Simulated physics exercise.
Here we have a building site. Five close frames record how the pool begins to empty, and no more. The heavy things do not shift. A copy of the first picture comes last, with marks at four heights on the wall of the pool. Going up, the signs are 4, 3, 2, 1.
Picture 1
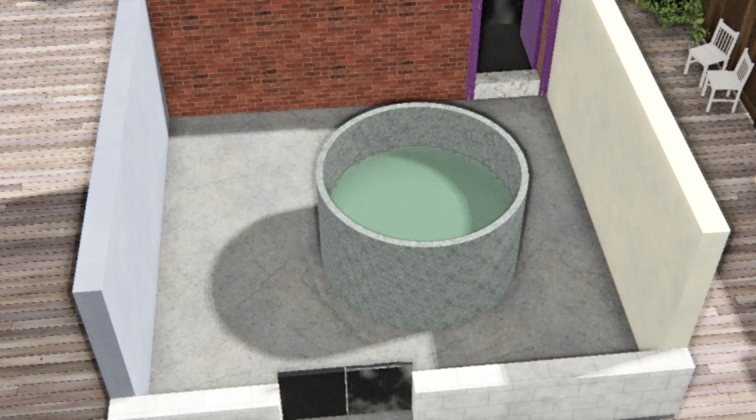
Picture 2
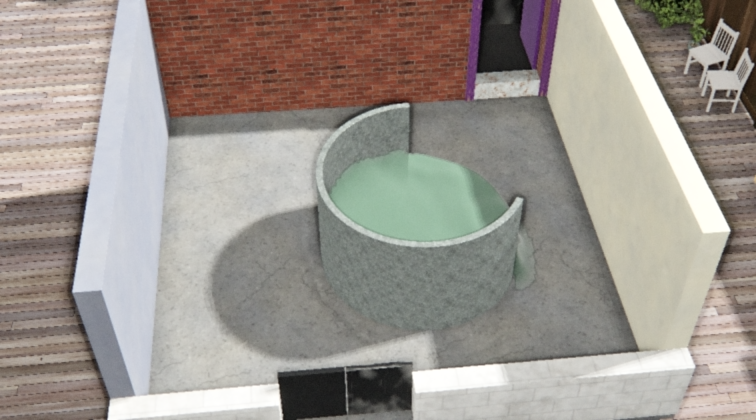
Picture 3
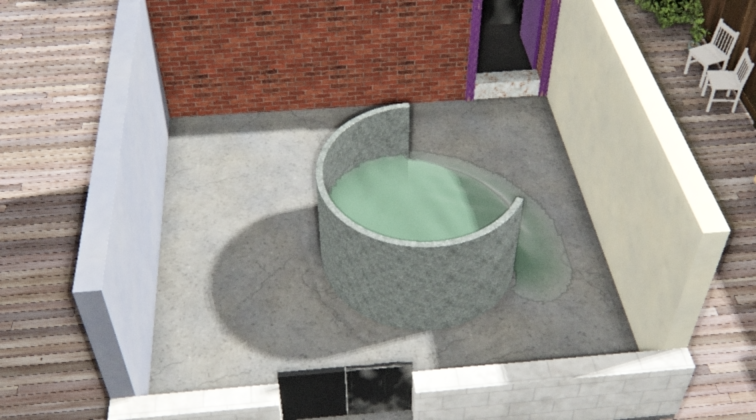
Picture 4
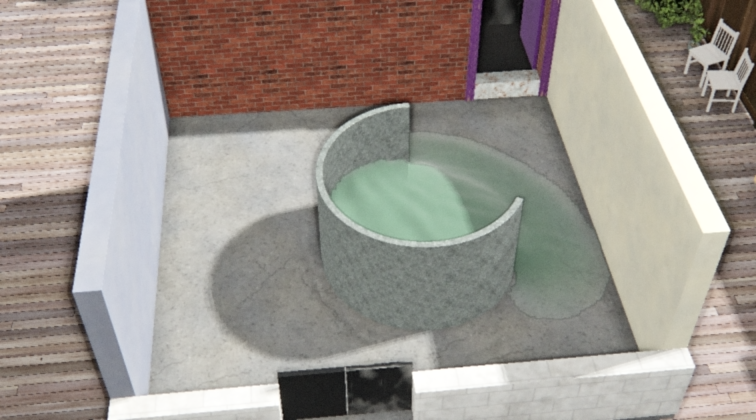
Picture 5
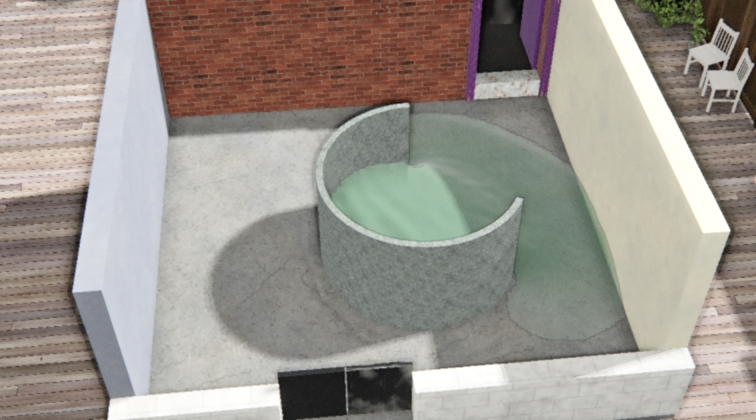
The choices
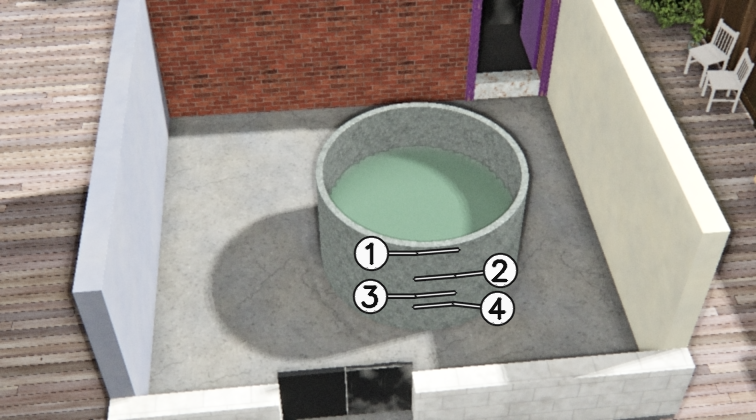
To begin with, still green water fills a round stone pool in a walled yard with a purple doorway and a shut gate. Then the pool's right-hand wall is gone, and water slips out through the gap. It fans across the grey ground to the right, reaching the cream wall.
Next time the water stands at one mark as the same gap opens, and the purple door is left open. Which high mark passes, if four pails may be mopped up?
Mark 4 just does it.
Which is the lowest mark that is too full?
That is mark 3.
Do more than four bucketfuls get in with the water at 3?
Yes, that goes wrong.
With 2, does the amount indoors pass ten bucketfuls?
Yes, clearly.
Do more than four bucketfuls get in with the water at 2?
Yes, it does.
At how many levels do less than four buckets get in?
One of them.
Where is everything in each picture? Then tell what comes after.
Water in the pool at rest, its middle at (420, 208); foot of the purple doorway at (506, 97); shut gate at (346, 375), in the first picture.
In the second picture, 3 % of the ground under water, visible out to (517, 274).
In the third picture, 9 % of the ground under water, visible out to (524, 292).
In the fourth picture, 17 % of the ground under water, visible out to (586, 300).
In the fifth picture, 26 % of the ground under water, visible out to (610, 305).
In white, 1 at (437, 251); 2 at (435, 277); 3 at (434, 294); 4 at (434, 305); from the bottom up 4, 3, 2, 1.
If 1 is chosen, dozens of bucketfuls pour in.
If 2 is chosen, dozens of bucketfuls pour in.
If 3 is chosen, about 9 bucketfuls get in.
If 4 is chosen, a bucket or two gets in.
